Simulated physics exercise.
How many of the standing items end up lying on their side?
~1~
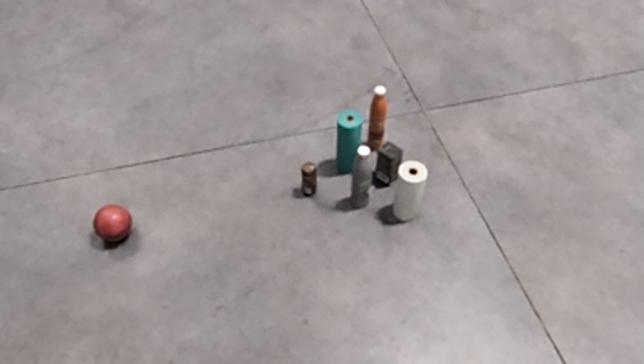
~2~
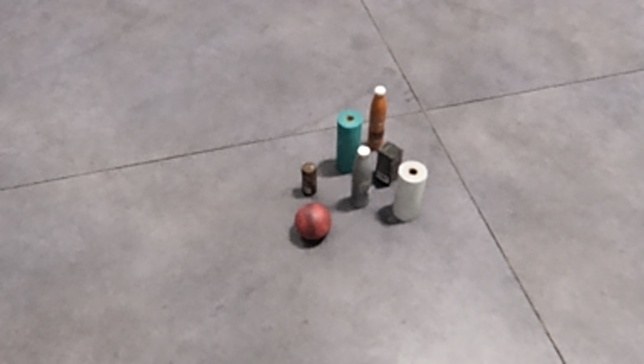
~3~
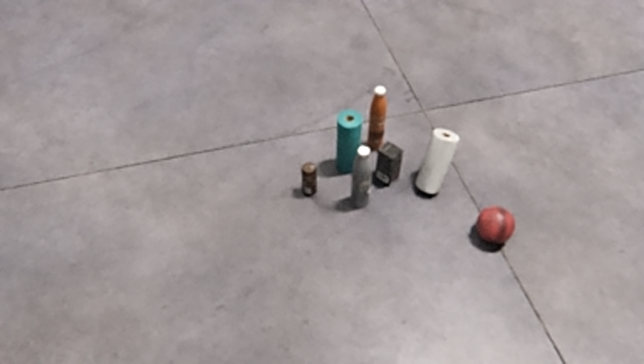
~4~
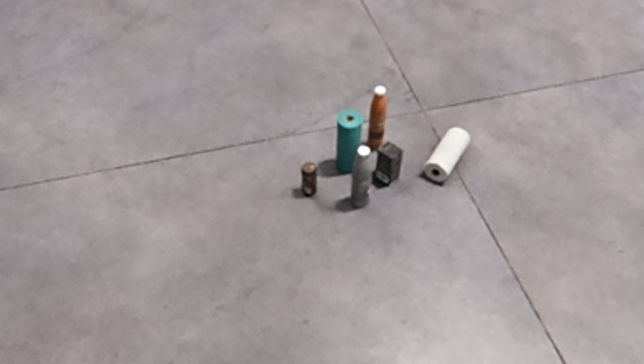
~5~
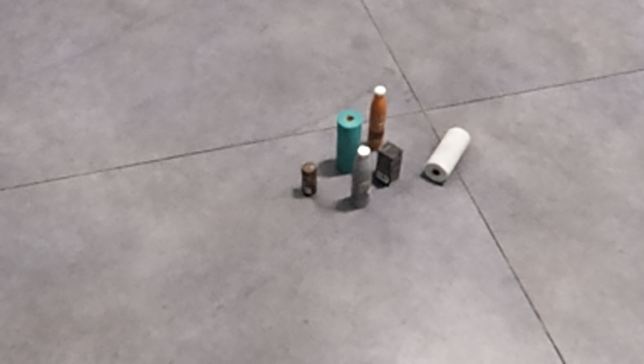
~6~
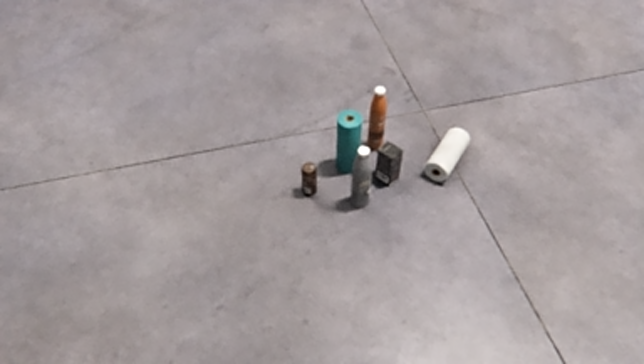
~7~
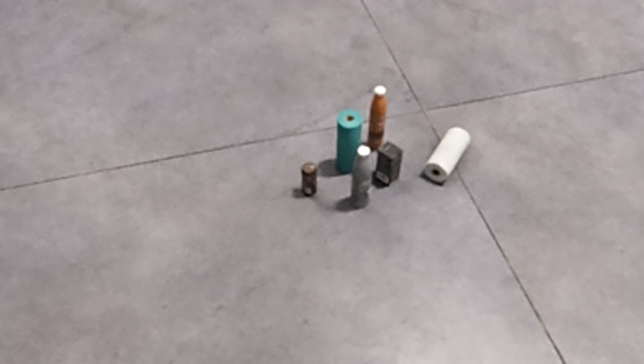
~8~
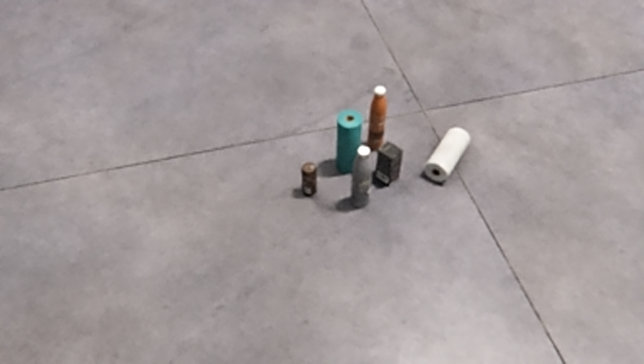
One of them does. The white roll ends up lying on its side, while the others stay upright.
